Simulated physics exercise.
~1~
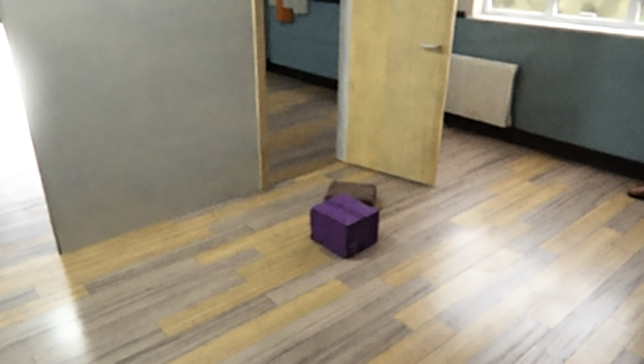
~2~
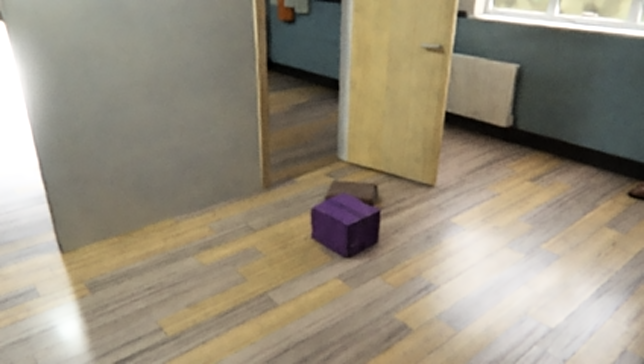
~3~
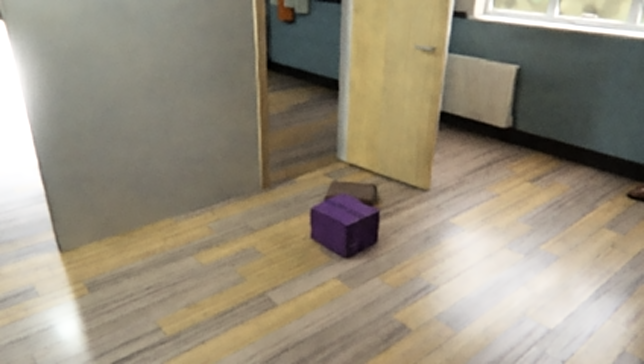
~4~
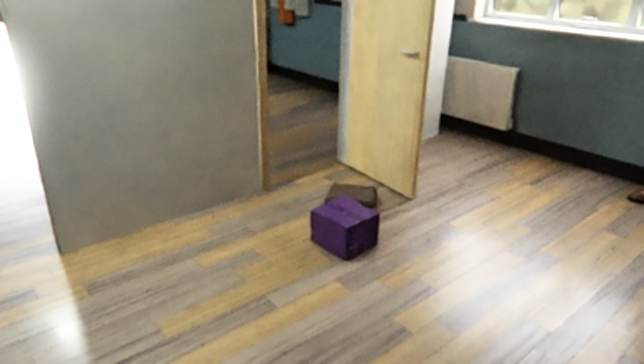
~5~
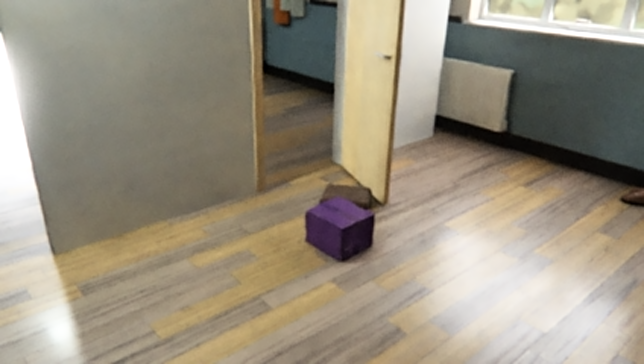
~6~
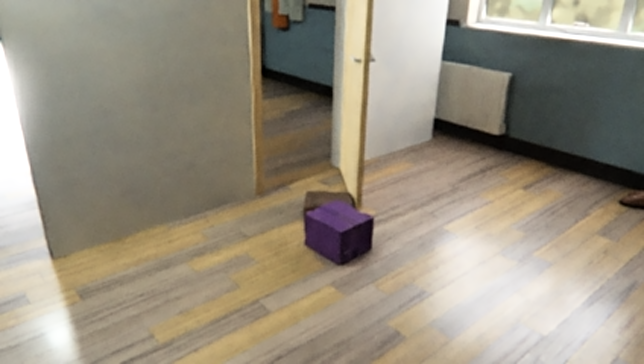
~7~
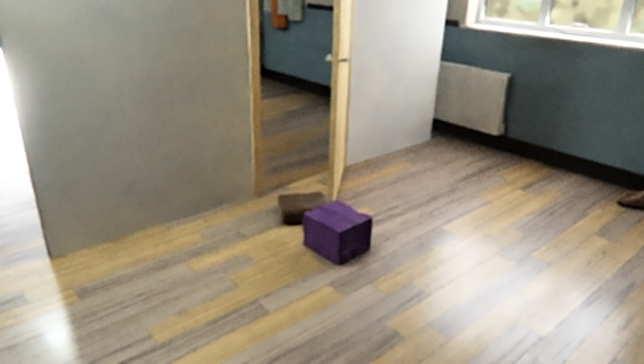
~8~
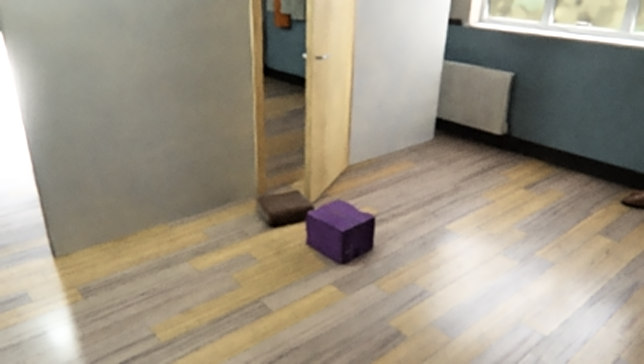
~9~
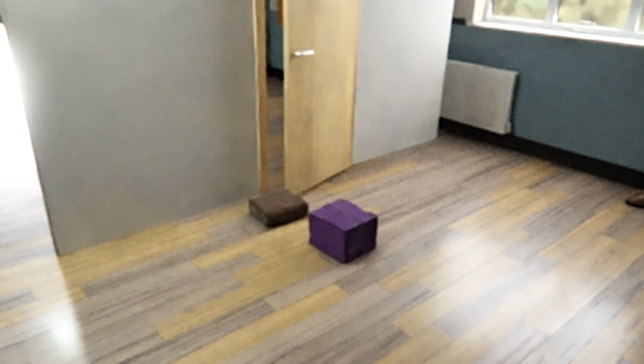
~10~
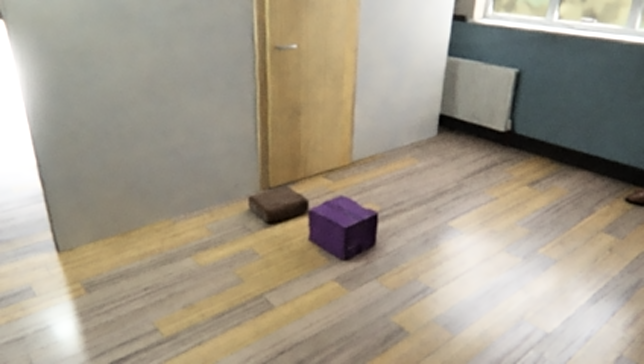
A pale wooden door stands open from a grey partition wall in a room with wood-patterned flooring, seen from slightly above by a gently swaying camera. A purple box sits on the floor near the middle, with a low brown cushion just behind it, and a radiator hangs on the blue wall beneath a window at right. The door begins to swing toward the partition, with nobody in view. It reaches the cushion and sweeps it left from behind the box, which stays put. The door closes fully into its frame, leaving the cushion resting on the floor before it.
